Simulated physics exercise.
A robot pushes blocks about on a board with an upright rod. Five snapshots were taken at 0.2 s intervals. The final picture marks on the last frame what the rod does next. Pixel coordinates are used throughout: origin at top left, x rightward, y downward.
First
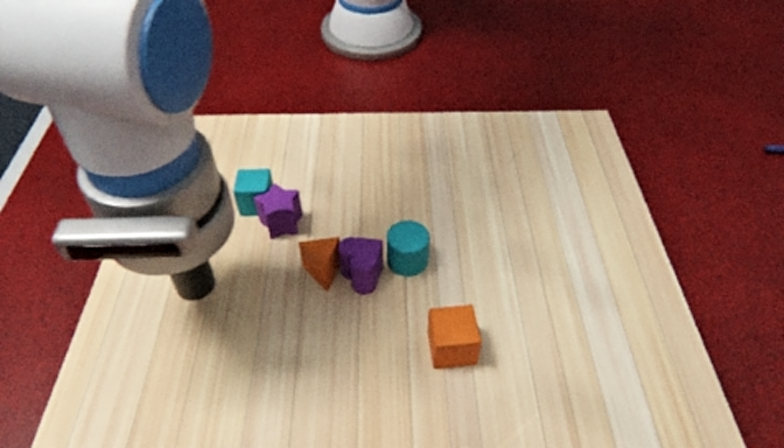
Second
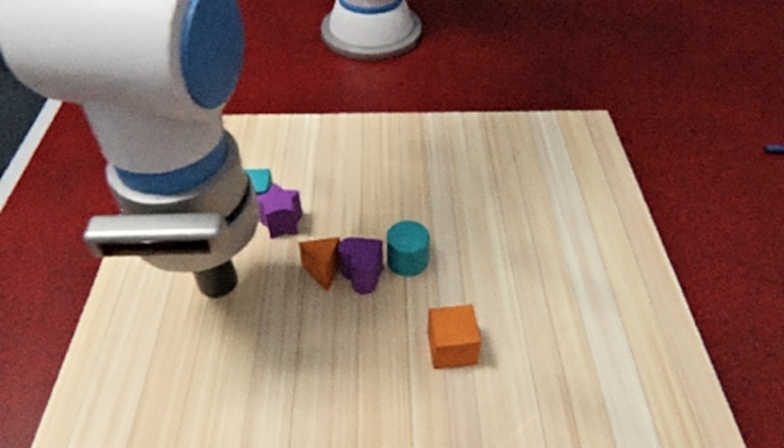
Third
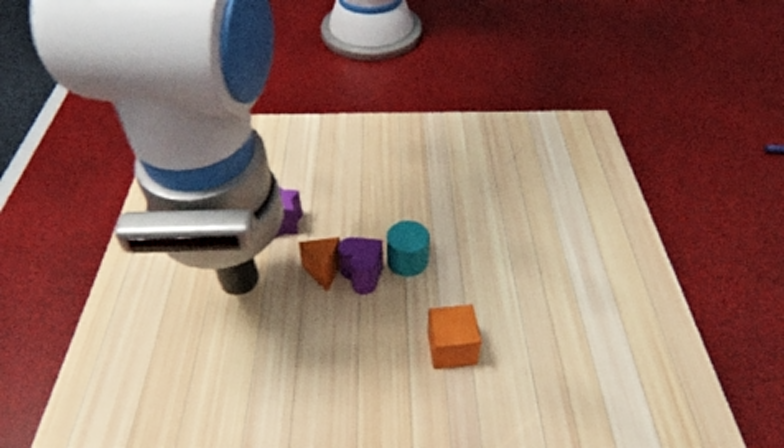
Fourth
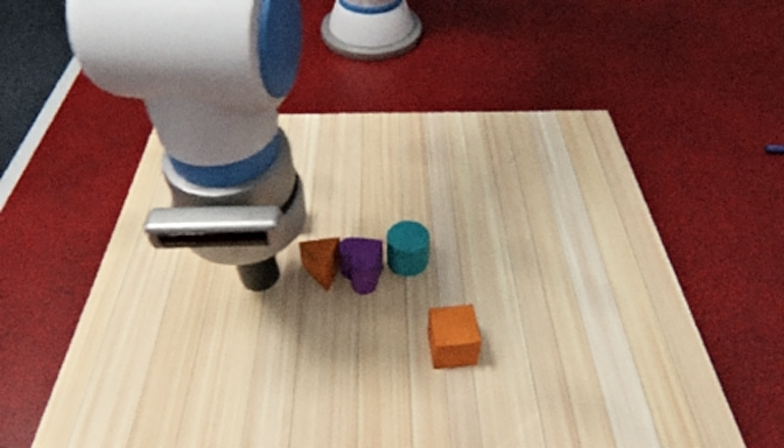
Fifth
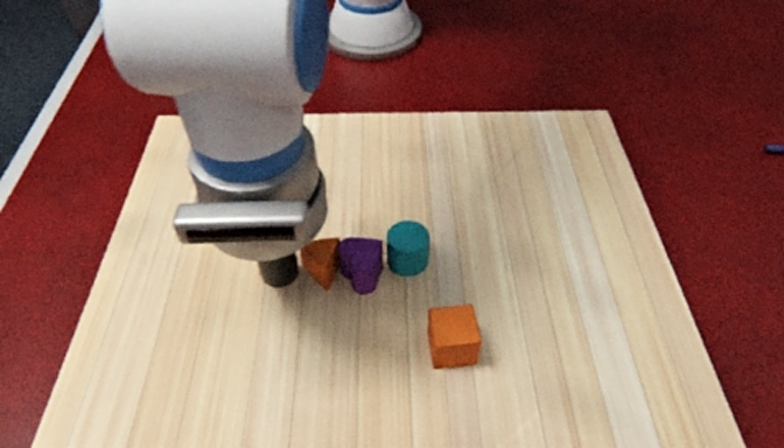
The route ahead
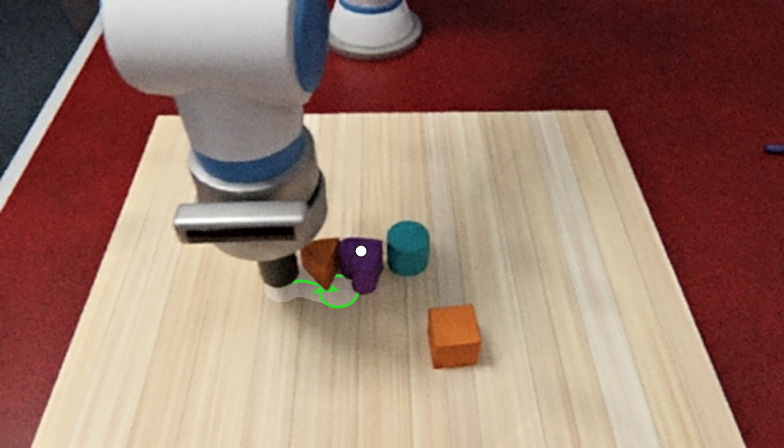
A white and blue robot arm slid its dark rod a short way right across the wooden board, hiding the turquoise cube and purple star from view, while the other blocks stayed still.
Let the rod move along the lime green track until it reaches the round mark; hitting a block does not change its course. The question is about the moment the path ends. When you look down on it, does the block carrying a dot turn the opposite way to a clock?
Answer: No.
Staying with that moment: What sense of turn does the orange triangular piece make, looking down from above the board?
From above, the turn goes anticlockwise.
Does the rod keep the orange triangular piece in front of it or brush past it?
I'm fairly sure the orange triangular piece slides away from the front of the rod at some point.
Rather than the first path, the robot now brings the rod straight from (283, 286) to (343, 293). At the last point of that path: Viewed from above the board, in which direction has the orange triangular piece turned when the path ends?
In a top view, it turns counterclockwise.
Path on the board, from (283, 286) by way of (302, 281) and (321, 286) to (339, 291); the dot is on the purple heart block.
On the path given first. Halfway along, rod at (310, 270); orange triangular piece at (333, 241); purple heart block at (366, 250), turned 20° clockwise.
At the end, rod at (338, 278); purple star block in place; orange triangular piece at (338, 239), turned 25° anticlockwise; purple heart block at (372, 249), turned 30° clockwise; turquoise round block at (412, 234).
